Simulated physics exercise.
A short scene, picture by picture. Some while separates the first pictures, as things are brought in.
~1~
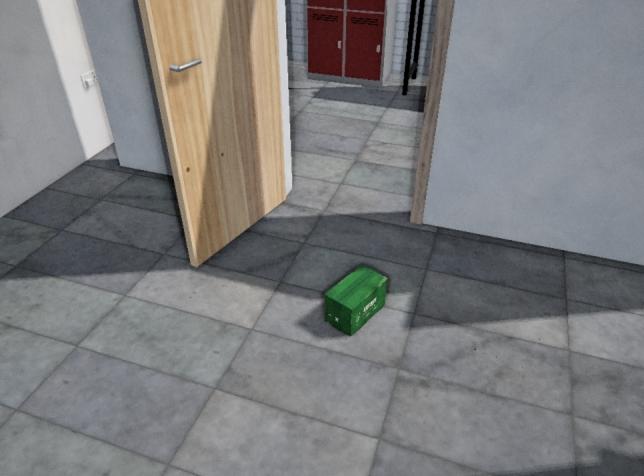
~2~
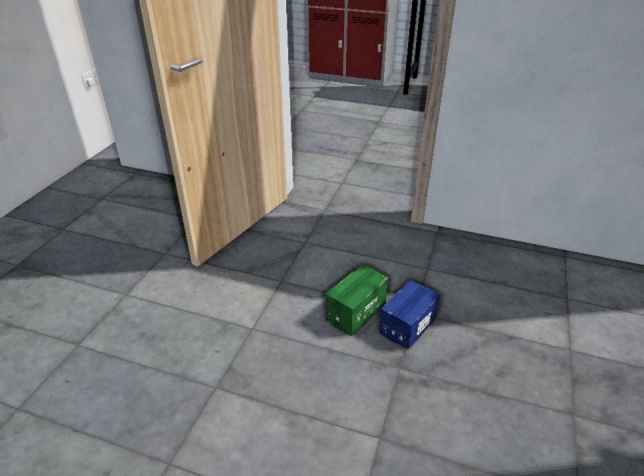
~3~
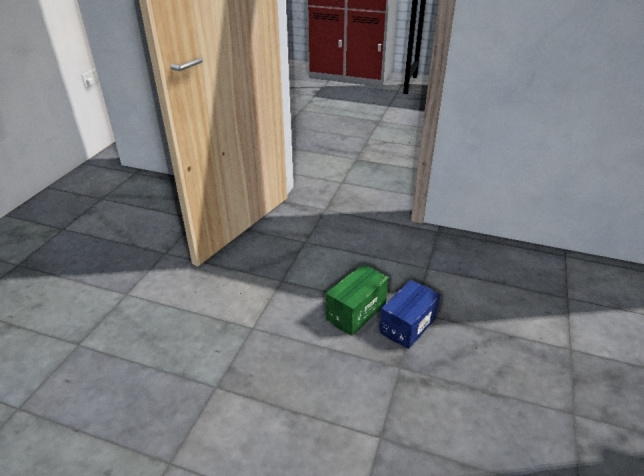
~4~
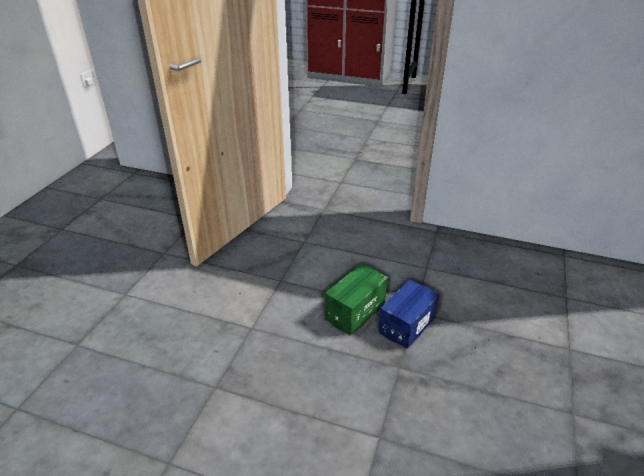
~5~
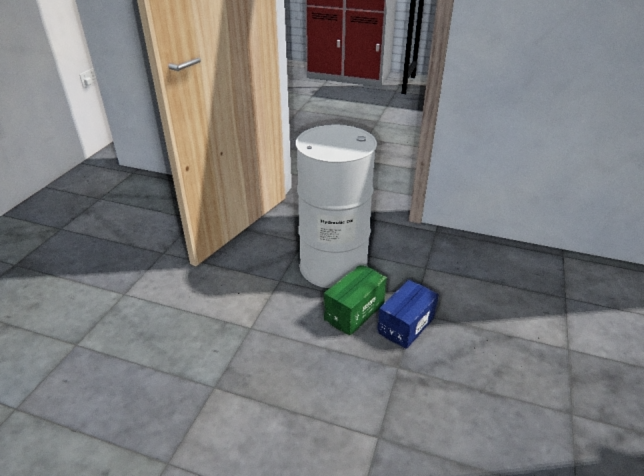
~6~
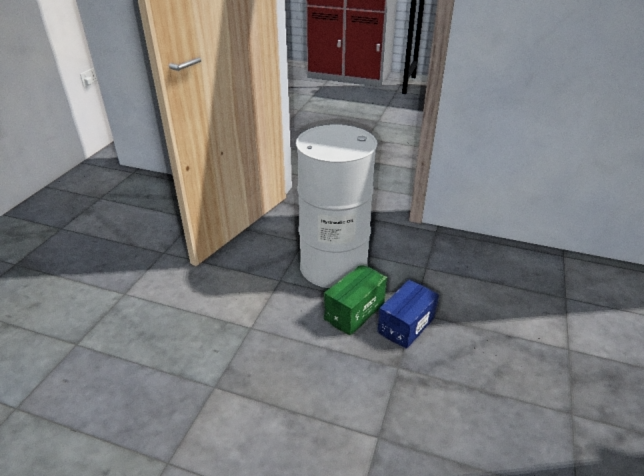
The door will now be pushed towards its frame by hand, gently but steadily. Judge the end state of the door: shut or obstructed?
The door is kept from its frame.
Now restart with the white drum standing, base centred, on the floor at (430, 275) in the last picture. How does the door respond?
What you'd see next is that it swings to completion.
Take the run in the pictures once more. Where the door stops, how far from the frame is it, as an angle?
Some 60° open.
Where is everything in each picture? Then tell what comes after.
Door wide open and still, in the first frame.
Door wide open and still; blue parcel (409, 314); green parcel (357, 300), in the second frame.
Door wide open and still; blue parcel (410, 314); green parcel (357, 299), in the third frame.
Door wide open and still; blue parcel (409, 313); green parcel (356, 299), in the fourth frame.
Door wide open and still; blue parcel (408, 314); green parcel (355, 299), in the fifth frame.
Door wide open and still; white drum (335, 209); blue parcel (408, 314), in the sixth frame.
Then, 0.50 s past the last view, open by 95°.
Then, 0.80 s past the last view, open by 82°.
Then, 1.10 s past the last view, open by 68°.
Finally, open by 62°; all 3 still in place. Final places as the last picture's camera would see them, white drum near (335, 209).
